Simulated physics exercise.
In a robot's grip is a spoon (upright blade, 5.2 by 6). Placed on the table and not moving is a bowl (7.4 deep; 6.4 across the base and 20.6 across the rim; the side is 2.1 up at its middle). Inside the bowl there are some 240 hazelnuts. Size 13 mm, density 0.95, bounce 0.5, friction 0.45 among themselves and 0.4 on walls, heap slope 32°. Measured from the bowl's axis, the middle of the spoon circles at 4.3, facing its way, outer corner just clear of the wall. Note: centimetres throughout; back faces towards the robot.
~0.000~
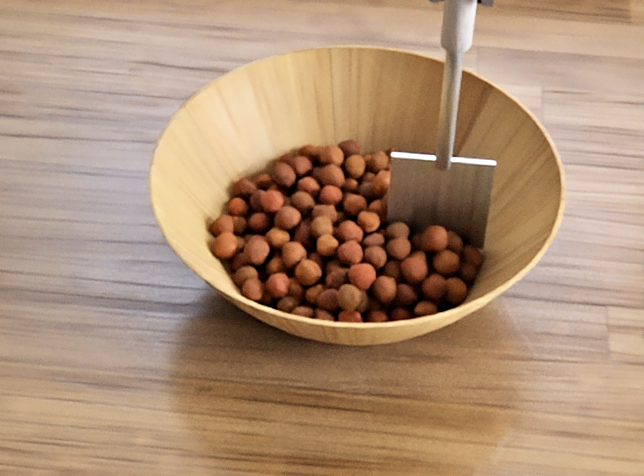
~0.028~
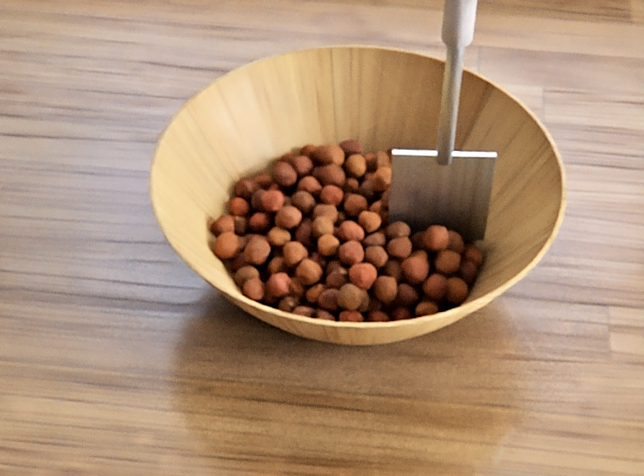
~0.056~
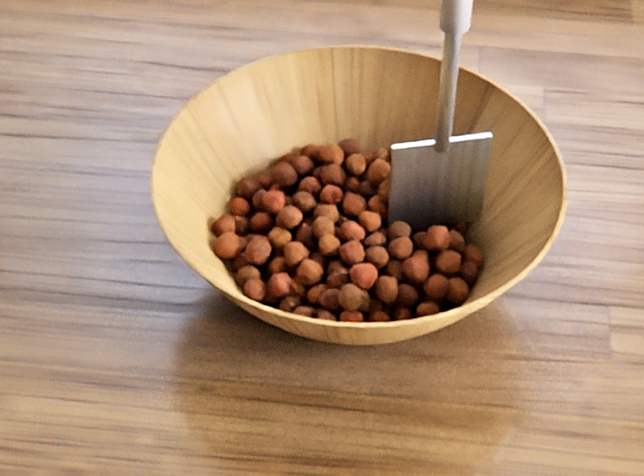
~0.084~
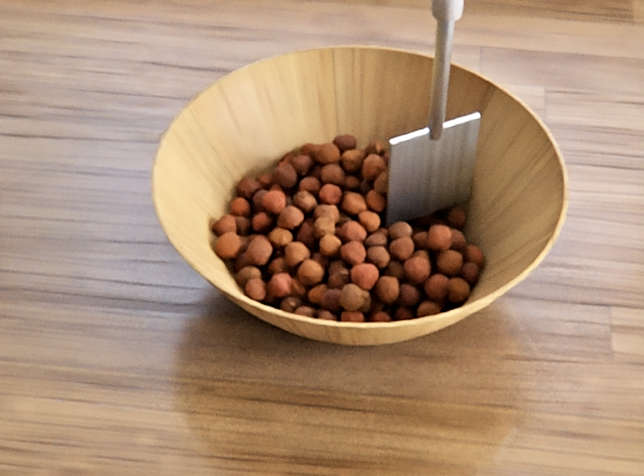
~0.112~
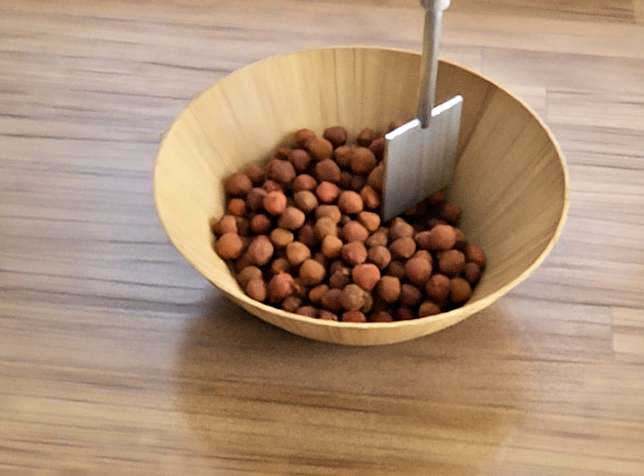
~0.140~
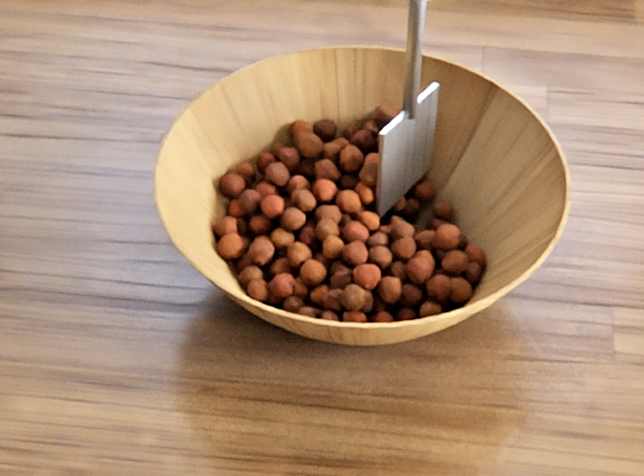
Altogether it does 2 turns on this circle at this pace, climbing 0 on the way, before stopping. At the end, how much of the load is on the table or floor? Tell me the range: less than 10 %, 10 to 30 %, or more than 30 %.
It falls in the range less than 10 %.
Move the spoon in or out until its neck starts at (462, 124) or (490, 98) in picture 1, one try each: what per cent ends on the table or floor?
Around 5 per cent on the first try, around 0 per cent on the second.
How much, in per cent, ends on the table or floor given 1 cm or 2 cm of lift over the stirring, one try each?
I'd say some 5 per cent, and some 0 per cent.
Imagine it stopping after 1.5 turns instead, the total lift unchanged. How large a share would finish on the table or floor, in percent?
Estimate: Near 5 %.
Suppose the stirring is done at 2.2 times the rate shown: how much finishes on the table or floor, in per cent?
I'd say about 45 %.
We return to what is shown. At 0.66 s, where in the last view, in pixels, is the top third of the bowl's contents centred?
(472, 238), roughly.
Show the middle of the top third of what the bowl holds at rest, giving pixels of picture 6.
It is centred near (443, 183).
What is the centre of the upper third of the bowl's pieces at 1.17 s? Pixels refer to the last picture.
In the final view it lies at about (286, 272).
By 0.66 s, 320° round, highest piece 9 above the table; 234 in the bowl, 3 on the table or floor, 1 in flight or on the tool.
By 1.17 s, 220° round, highest piece 8 above the table; 232 in the bowl, 6 on the table or floor.
By 1.63 s, 0° round, highest piece 7 above the table; 229 in the bowl, 9 on the table or floor.
By 2.33 s, 0° round, highest piece 7 above the table; 229 in the bowl, 9 on the table or floor.
Final count, 229 in the bowl, 9 on the table or floor. That is 4 % on the table or floor.
